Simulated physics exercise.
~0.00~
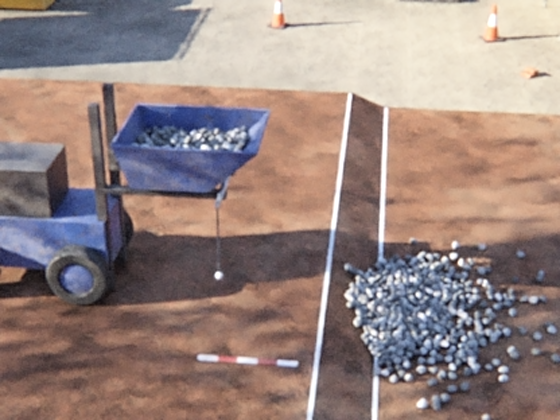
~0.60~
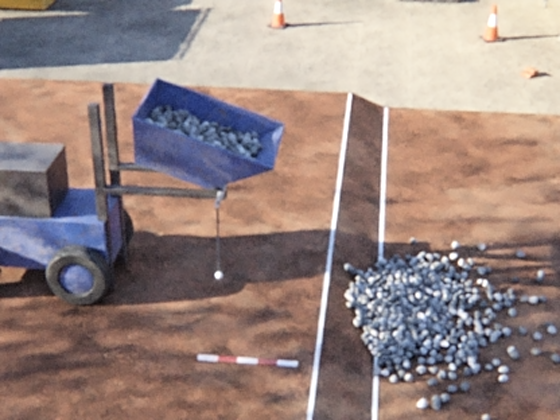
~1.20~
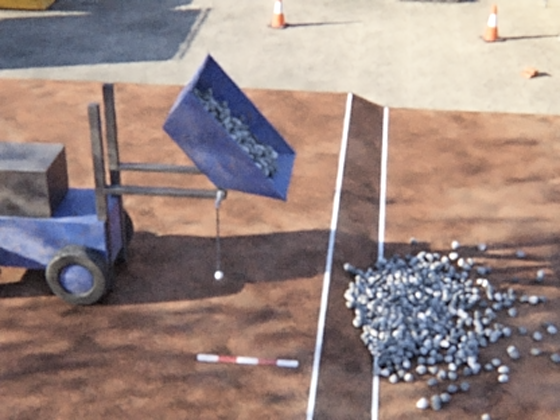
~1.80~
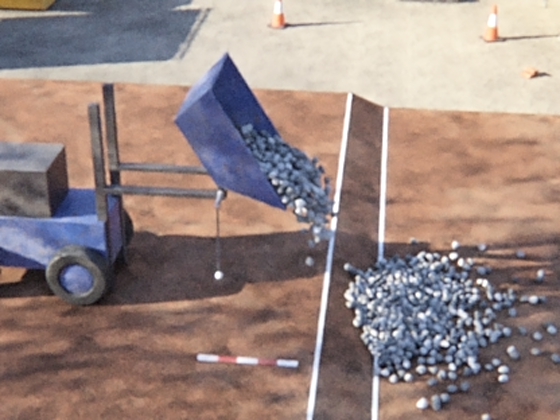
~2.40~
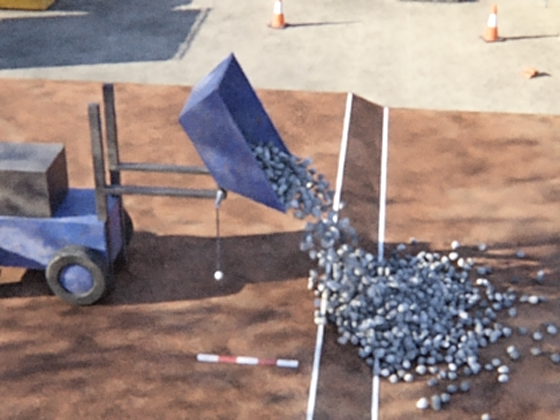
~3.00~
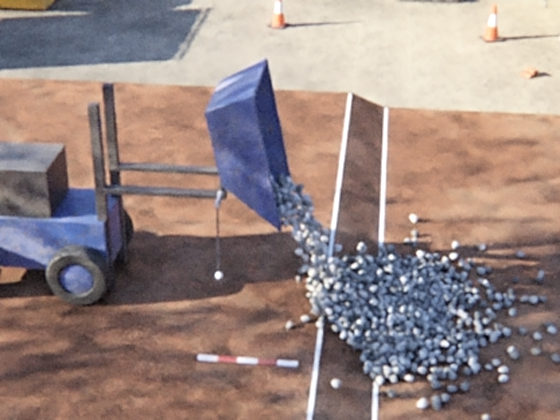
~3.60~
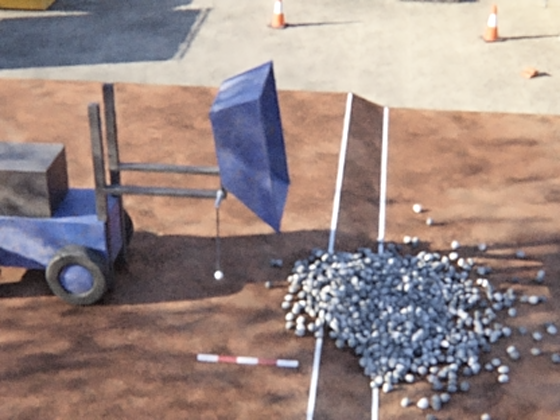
On reddish ground, a blue truck tips its skip, emptying grey stones onto an earlier heap.
